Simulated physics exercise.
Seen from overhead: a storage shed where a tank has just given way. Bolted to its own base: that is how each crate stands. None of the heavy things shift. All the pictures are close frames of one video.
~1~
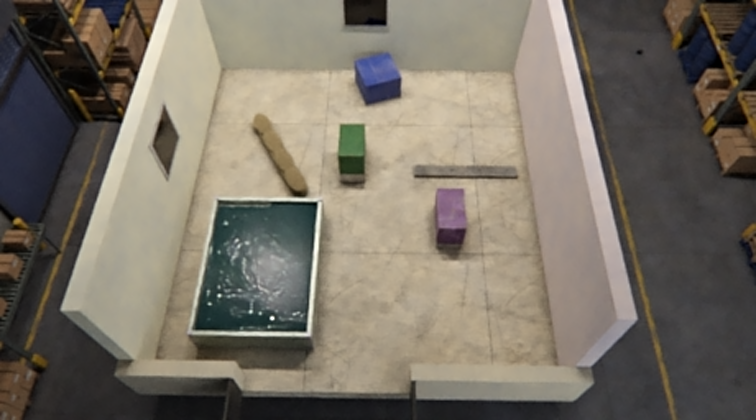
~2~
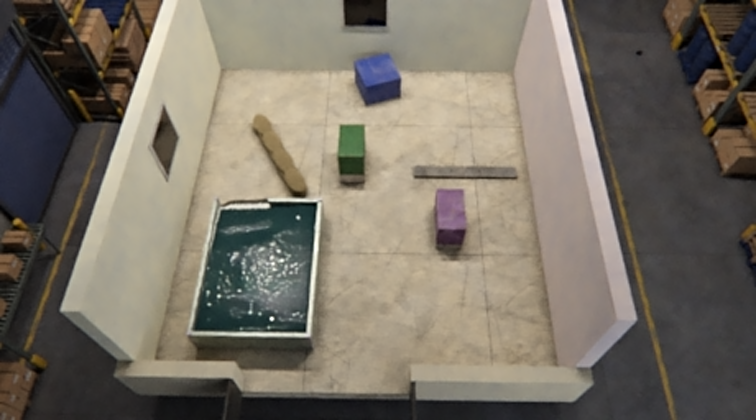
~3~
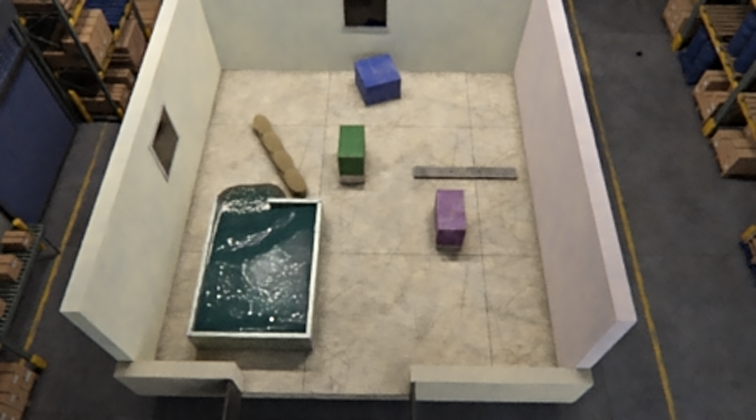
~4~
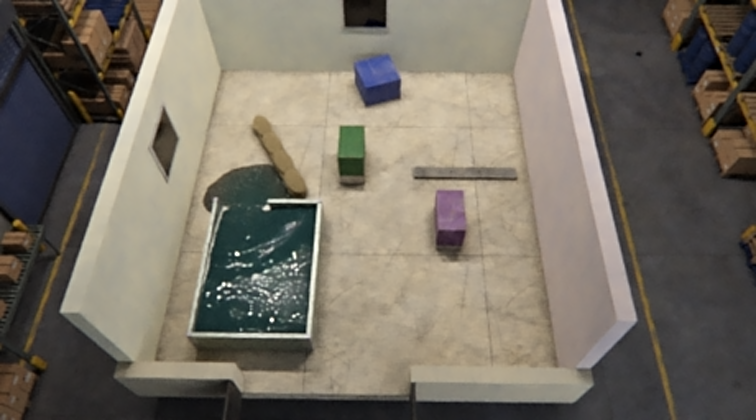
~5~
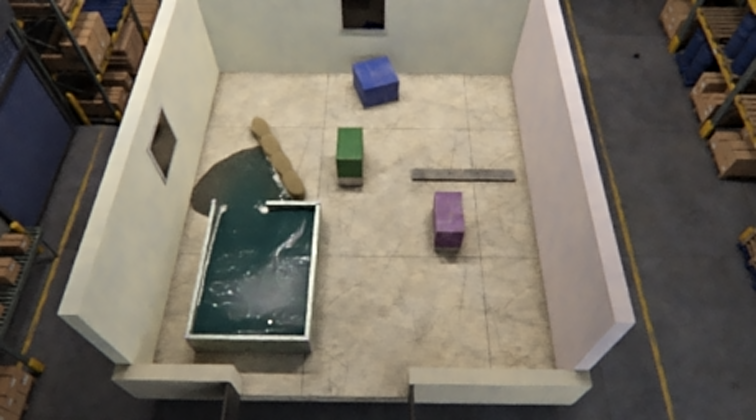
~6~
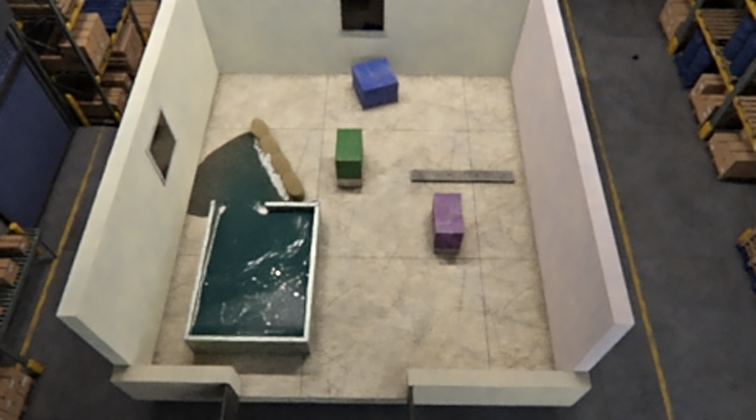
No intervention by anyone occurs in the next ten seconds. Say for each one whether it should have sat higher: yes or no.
Blue crate - yes; green crate - no; purple crate - no.
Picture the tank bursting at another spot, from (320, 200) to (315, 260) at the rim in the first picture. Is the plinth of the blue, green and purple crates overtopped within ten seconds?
Here goes: Blue crate - hit; green crate - left alone; purple crate - hit.
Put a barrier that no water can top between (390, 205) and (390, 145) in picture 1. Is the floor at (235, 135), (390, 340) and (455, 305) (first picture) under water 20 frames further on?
In turn: Awash, not flooded, clear.
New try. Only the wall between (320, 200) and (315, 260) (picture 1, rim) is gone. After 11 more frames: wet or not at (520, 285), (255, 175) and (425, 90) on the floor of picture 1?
Taken in turn, that's reached, not reached, and finally not reached.
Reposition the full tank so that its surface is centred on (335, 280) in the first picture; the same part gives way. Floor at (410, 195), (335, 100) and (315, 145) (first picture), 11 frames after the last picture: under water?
As listed: Flooded, under water, wet.
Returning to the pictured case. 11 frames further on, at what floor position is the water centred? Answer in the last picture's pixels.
Roughly (250, 233) in the last picture.
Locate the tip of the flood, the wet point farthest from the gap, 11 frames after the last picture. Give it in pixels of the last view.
I'd say near (218, 79).
A moment on, water covers 10 % of the floor; the blue crate not reached, the green crate not reached, the purple crate not reached.
Next, water covers 15 % of the floor; the blue crate not reached, the green crate not reached, the purple crate not reached.
Then, water covers 25 % of the floor; the blue crate water round its plinth, the green crate water round its plinth, the purple crate not reached.
Later, water covers 45 % of the floor; the blue crate water round its plinth, the green crate water round its plinth, the purple crate water round its plinth.
In the end, water covers 80 % of the floor; the blue crate was topped, the green crate stayed above the water, the purple crate stayed above the water.
